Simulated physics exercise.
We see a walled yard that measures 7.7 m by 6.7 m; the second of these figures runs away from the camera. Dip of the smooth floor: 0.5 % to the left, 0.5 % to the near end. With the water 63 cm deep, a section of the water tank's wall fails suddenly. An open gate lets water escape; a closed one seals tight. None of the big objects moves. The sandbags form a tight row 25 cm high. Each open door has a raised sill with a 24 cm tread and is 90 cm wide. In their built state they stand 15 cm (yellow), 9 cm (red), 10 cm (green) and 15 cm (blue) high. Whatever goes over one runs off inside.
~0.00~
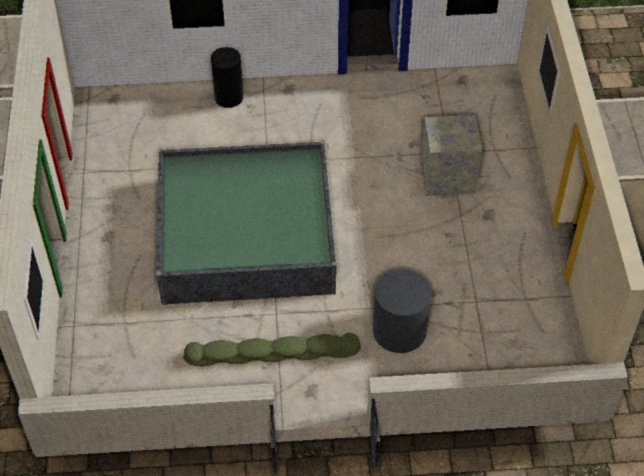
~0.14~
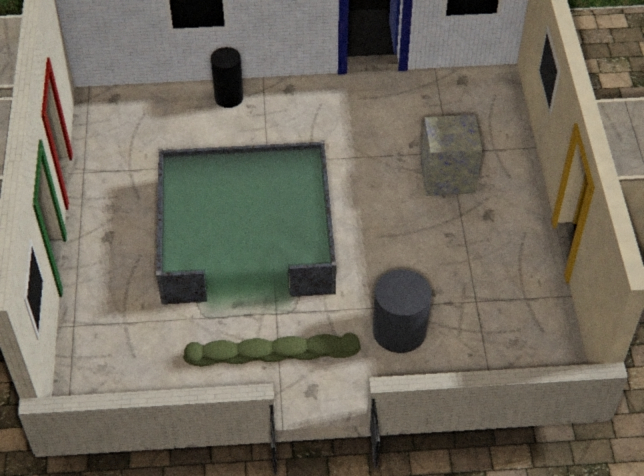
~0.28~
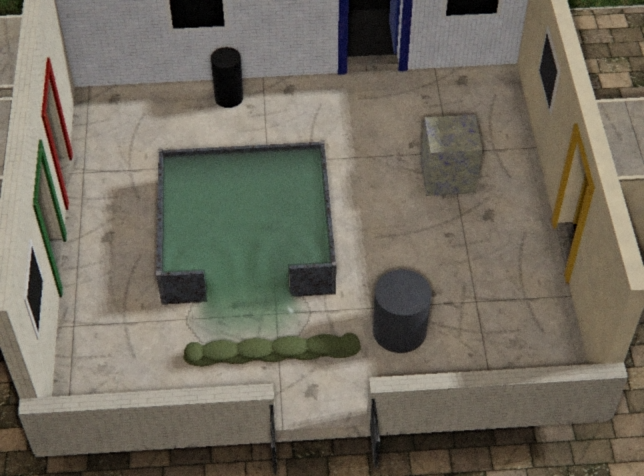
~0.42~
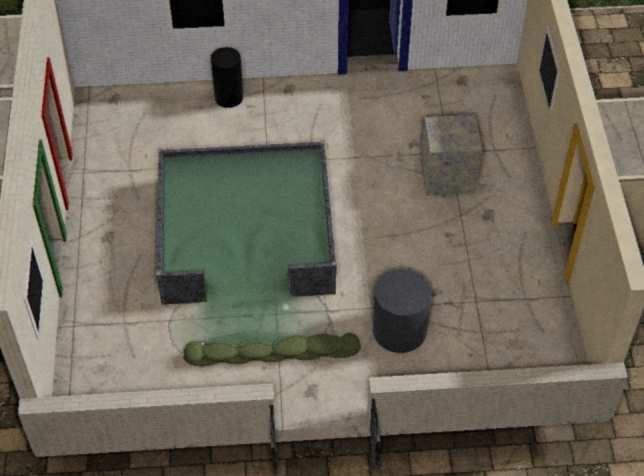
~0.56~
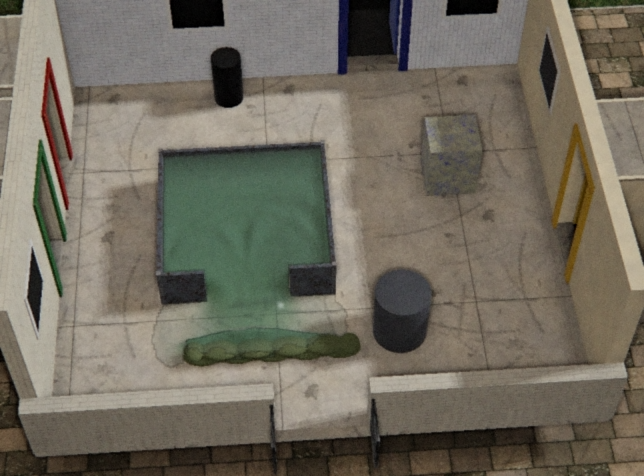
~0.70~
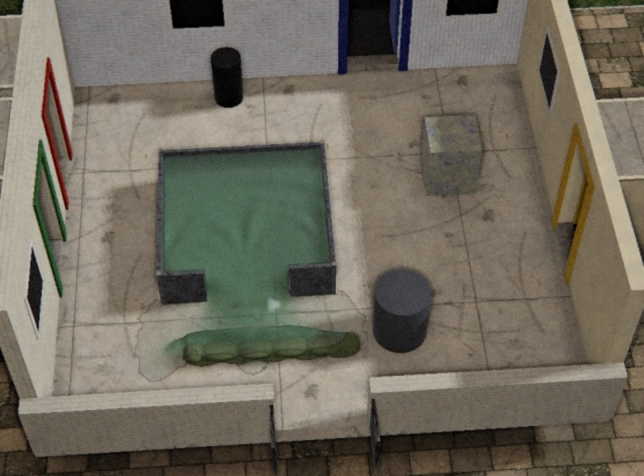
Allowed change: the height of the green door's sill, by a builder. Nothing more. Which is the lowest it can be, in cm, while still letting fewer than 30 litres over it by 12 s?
No lower than about 8.5 cm.
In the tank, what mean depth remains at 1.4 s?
I'd put it at some 47 centimetres on average.
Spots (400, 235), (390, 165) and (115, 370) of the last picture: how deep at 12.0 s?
Taking the spots in order: About 4, 6 and 5 centimetres.
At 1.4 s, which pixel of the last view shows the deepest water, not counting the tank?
Near pixel (242, 341).
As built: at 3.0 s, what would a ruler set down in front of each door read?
Depths in cm: Yellow 0, red 2, green 12, blue 0.
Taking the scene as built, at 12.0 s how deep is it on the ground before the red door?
About 10.0 cm.
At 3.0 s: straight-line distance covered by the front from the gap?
It gets close to 5.0 metres out.
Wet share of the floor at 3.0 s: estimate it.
Close to 45 per cent is wet.
After 1.4 s water covers 20 % of the floor, deepest (49 cm) near (242, 341); it has not reached the green door.
After 3.0 s water covers 45 % of the floor, deepest (35 cm) near (254, 341); 12 cm at the green door, 0 litres in over its 10 cm sill.
After 12.0 s water covers 95 % of the floor, deepest (12 cm) near (229, 342); 6 cm at the green door, 18 litres in over its 10 cm sill.
At the green door as built, the water arrived by 2.0 s and peaked near 14 cm at 4.2 s.
With a sill of 7 cm, 53 litres would have come in within the 12 s; with 9.5 cm, 22 litres. So under 30 litres takes about 8.5 cm.
